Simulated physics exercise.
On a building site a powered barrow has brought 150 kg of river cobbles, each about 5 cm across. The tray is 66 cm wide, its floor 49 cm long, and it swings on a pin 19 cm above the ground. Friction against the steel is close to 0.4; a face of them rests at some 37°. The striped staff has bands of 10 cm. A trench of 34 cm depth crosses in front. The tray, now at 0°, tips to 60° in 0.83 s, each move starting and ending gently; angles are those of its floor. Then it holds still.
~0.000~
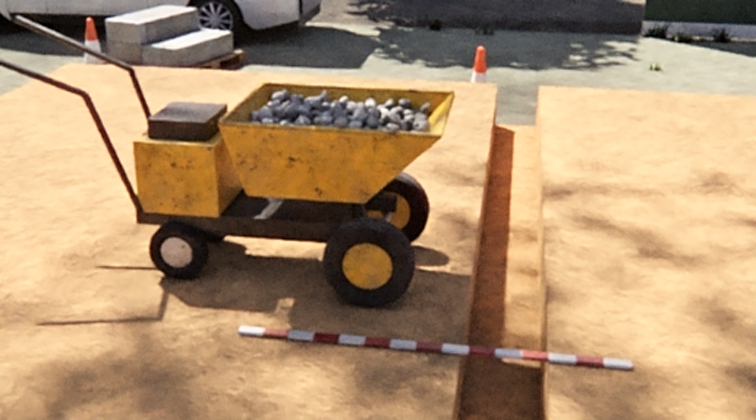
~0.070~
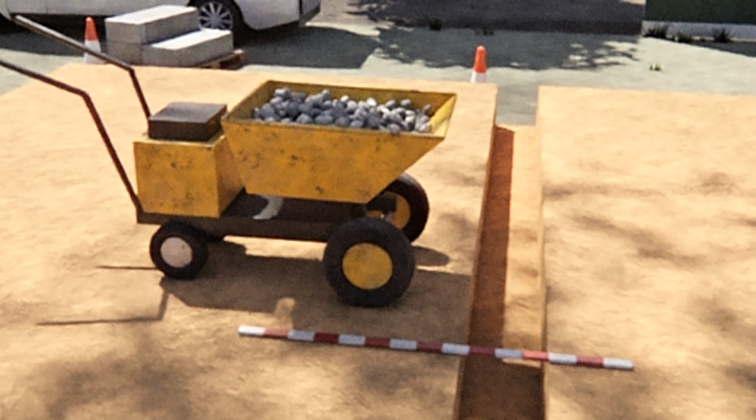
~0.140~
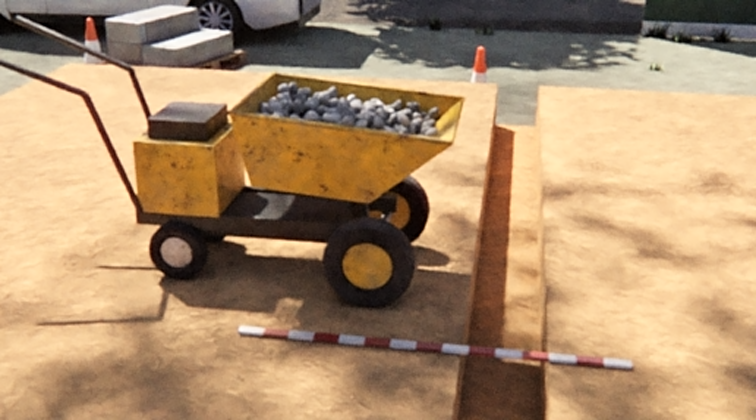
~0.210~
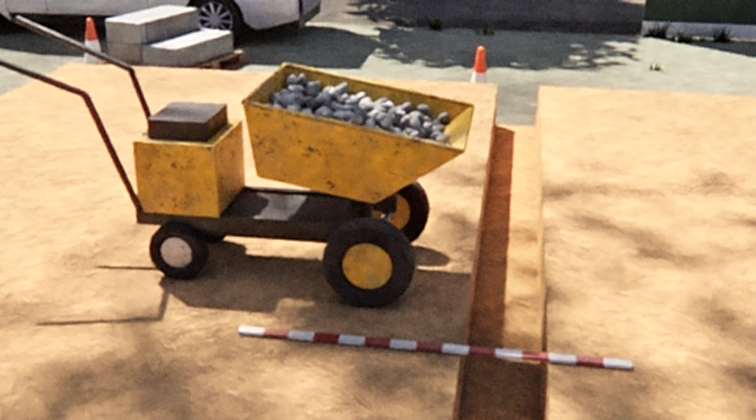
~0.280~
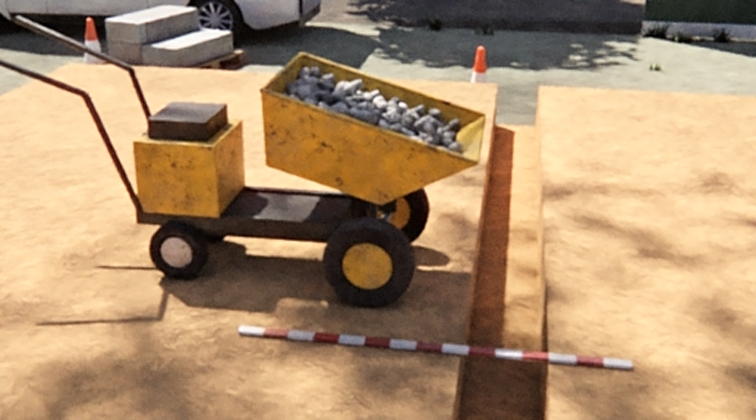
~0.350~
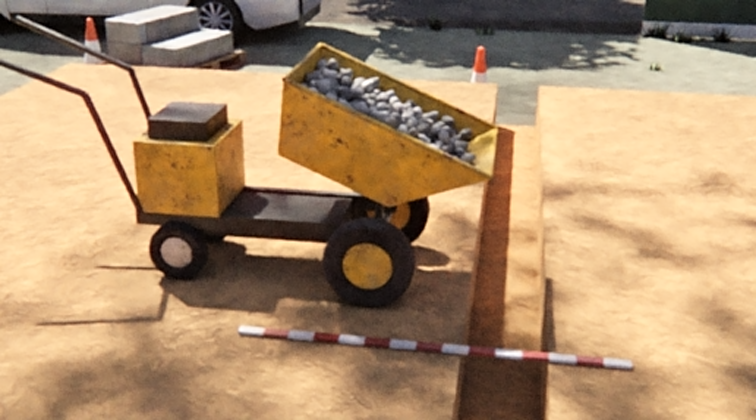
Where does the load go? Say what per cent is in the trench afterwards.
About 43 per cent.
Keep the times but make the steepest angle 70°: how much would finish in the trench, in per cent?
Then about 35 per cent.
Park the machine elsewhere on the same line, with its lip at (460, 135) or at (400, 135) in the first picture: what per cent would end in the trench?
Near 25 per cent from the first place, 70 from the second.
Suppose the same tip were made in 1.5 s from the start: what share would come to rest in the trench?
Then about 50 per cent.
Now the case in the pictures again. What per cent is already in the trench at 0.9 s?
About 5 per cent by then.
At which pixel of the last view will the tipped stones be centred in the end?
Near (566, 282).
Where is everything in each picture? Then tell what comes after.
In the first frame, the tray is at 0°, its lip at (441, 136); the top of the load is at (345, 111).
The second frame shows lip at (444, 138), floor tilted 1°, highest stones at (311, 105); the stones move at 0.3 m/s on average.
In the third frame, the tray is at 5°, its lip at (453, 143); the top of the load is at (304, 99); the stones move at 0.5 m/s on average.
In the fourth frame, the tray is at 10°, its lip at (464, 151); the top of the load is at (307, 90); the stones move at 0.7 m/s on average.
The fifth frame shows lip at (478, 163), floor tilted 16°, highest stones at (312, 82); the stones move at 0.9 m/s on average.
The sixth frame shows lip at (492, 178), floor tilted 23°, highest stones at (326, 75); the stones move at 0.9 m/s on average.
After 0.6 s the floor is at 50°; 100 % in the tray; the foremost stones are at (505, 213).
After 0.9 s the floor is at 60°; 83 % in the tray, 4 % in the trench, 12 % past the trench; the foremost stones are at (602, 289).
After 1.3 s the floor is at 60°; 45 % in the tray, 5 % in the trench, 51 % past the trench; the foremost stones are at (729, 294).
After 3.2 s the floor is at 60°; 0 % in the tray, 43 % in the trench, 57 % past the trench; the foremost stones are past the picture's edge.
